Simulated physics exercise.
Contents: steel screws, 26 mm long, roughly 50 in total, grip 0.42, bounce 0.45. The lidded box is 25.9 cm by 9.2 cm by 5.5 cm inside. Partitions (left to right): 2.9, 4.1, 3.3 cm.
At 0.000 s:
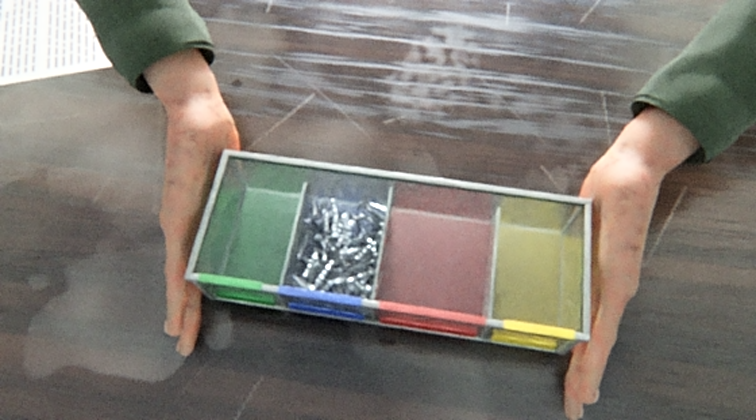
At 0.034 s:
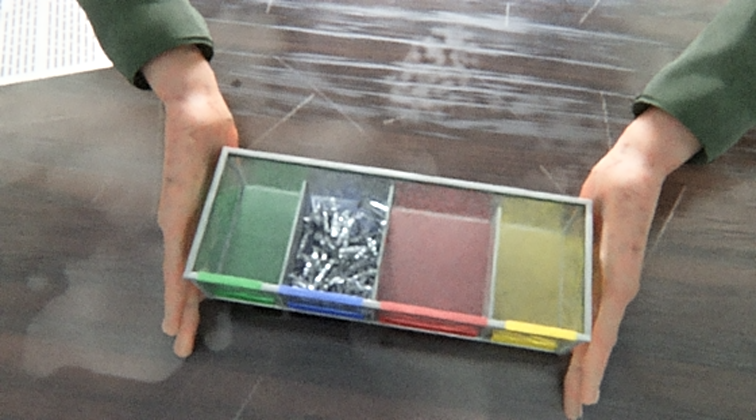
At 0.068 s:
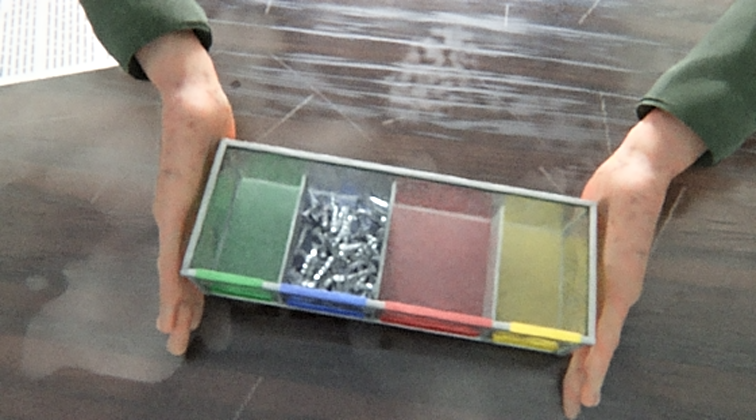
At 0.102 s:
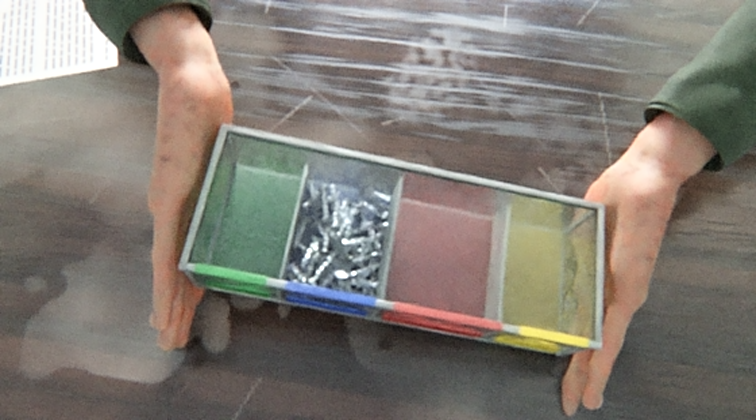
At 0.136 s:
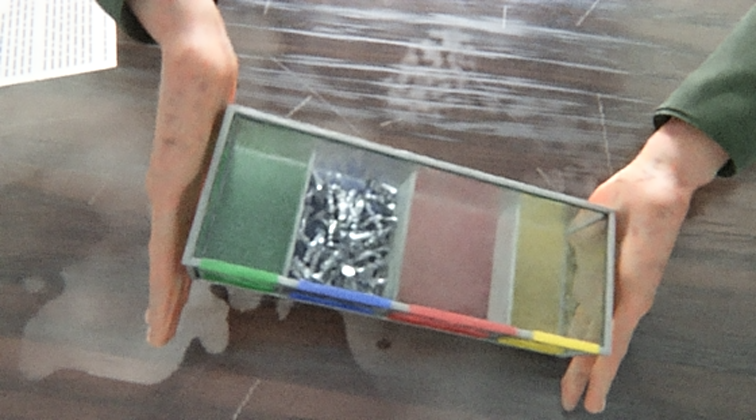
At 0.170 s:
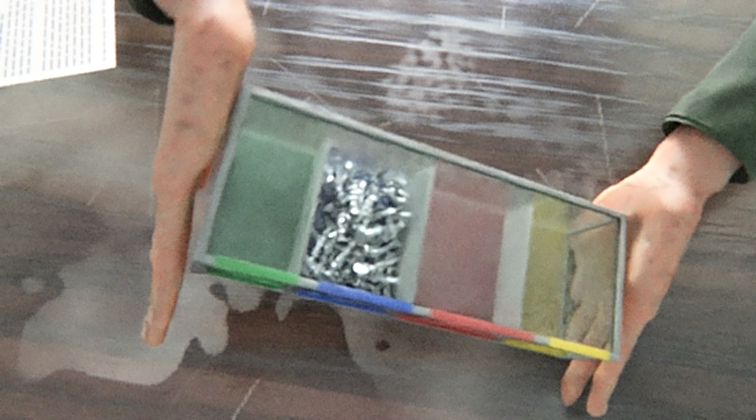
At first, two hands in green sleeves hold a clear lidded box with green, blue, red and yellow compartments nearly level, steel screws filling the blue one. The hands then tilt it, slightly and then more steeply, raising the left end above the right, while the screws stay in the blue compartment.
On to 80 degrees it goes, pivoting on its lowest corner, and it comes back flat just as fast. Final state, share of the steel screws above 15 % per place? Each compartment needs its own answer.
Red N, blue Y, green N, yellow N.
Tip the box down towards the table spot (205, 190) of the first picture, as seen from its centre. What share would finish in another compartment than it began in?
The share would be about 60 percent.
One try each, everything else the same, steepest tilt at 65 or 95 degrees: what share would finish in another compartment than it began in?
I'd put them near 10 and 15 percent in that order.
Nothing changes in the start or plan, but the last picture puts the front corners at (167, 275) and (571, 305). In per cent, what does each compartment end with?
Red = 0 %; blue = 80 %; green = 20 %; yellow = 0 %.
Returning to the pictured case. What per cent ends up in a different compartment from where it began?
Estimate: Some 10 %.
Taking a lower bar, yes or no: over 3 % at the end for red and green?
Red: True; green: False.
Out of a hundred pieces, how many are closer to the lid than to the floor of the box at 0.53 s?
Something like 70 percent of the pieces.
Then, at 0.53 s, tilt 78 degrees; red 5 %, blue 95 %.
After 0.77 s, tilt 32 degrees; red 10 %, blue 90 %.
After 1.13 s, tilt 0 degrees; red 10 %, blue 90 %.
By 1.4 s all is still; red 10 %, blue 90 %, green 0 %, yellow 0 %.
